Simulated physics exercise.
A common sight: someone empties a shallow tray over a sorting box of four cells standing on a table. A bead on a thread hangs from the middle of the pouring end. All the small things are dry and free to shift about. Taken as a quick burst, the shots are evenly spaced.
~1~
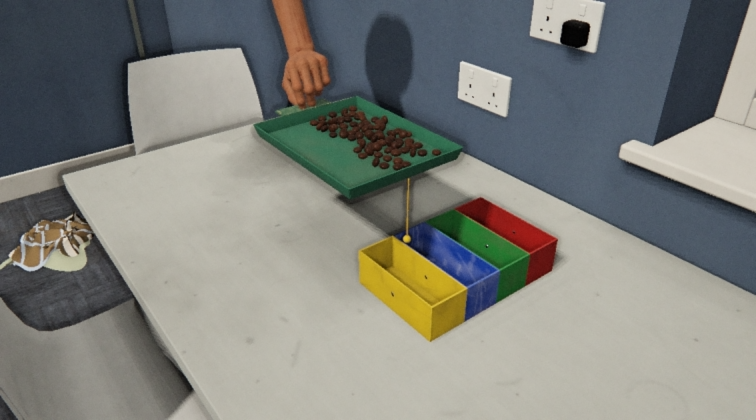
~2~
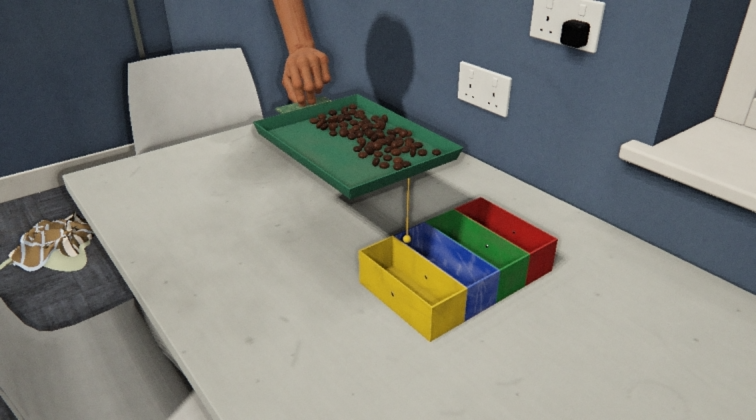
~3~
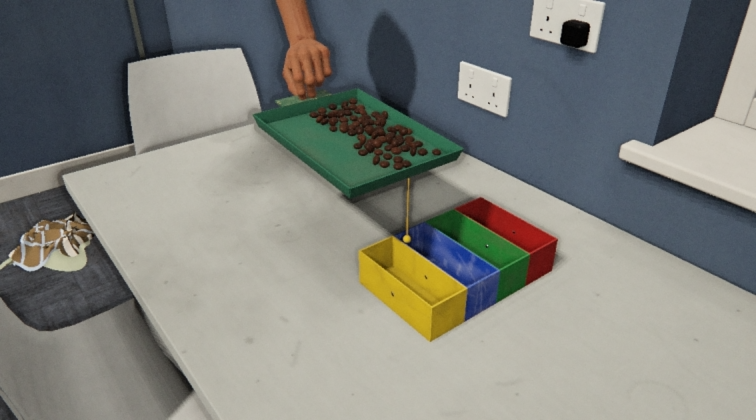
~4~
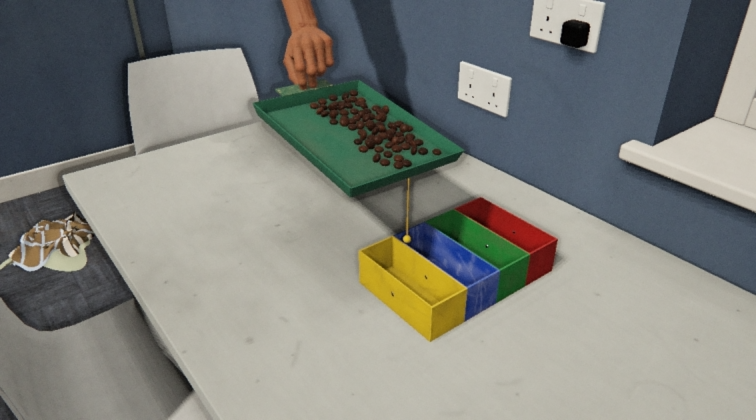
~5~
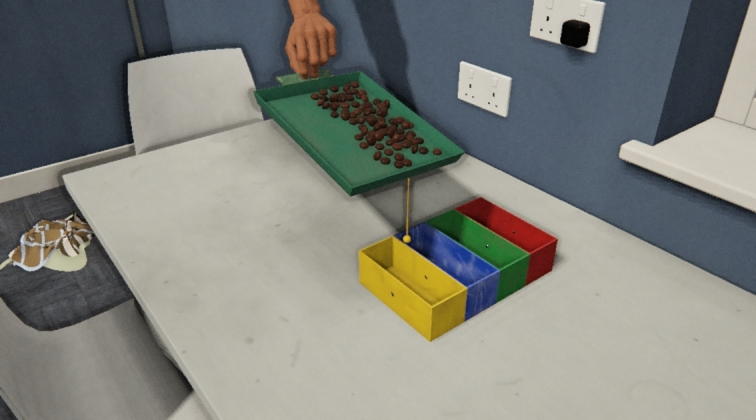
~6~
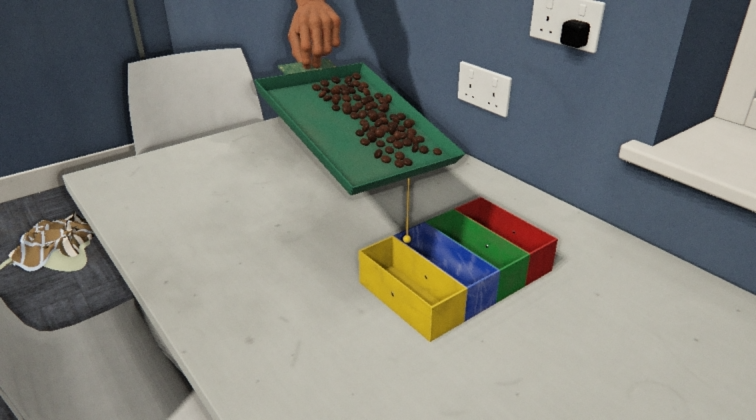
At first, a hand holds a green tray of brown chocolate drops level above a table, near a box with yellow, blue, green and red cells. Then the hand slowly raises the back of the tray, tilting it toward the cells, while the drops stay bunched and the bead hangs nearly still.
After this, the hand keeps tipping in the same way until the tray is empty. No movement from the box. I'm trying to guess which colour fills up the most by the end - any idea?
Go with green; that cell ends fullest.
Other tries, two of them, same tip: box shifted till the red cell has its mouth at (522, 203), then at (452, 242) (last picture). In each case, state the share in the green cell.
The first gives 0 %, the second 20 %.
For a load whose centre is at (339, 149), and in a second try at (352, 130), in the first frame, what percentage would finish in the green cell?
First case around 30 %, second case around 40 %.
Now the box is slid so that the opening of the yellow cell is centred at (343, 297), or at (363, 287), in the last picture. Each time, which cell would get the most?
That red cell first, the cell in red second.
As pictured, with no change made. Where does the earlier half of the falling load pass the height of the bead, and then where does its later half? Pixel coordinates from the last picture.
Near (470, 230) and later near (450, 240).
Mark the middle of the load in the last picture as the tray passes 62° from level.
Roughly at (435, 154).
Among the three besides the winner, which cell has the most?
Second place goes to the blue one.
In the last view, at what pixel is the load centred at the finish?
(469, 274).
Shortly afterwards, tray tipped steeply; all but a few on the tray; a little falling or outside the box.
Next, tray tipped past a quarter turn; near a quarter on the tray; near a third in the green cell; near a quarter in the blue cell; only a few in the red cell; only a few in the yellow cell; near a quarter falling or outside the box.
Some moments later, tray tipped past a quarter turn; near half in the green cell; near a third in the blue cell; a little in the yellow cell; only a few in the red cell.
In the end, tray tipped past a quarter turn; near half in the green cell; near a third in the blue cell; a little in the yellow cell; only a few in the red cell.
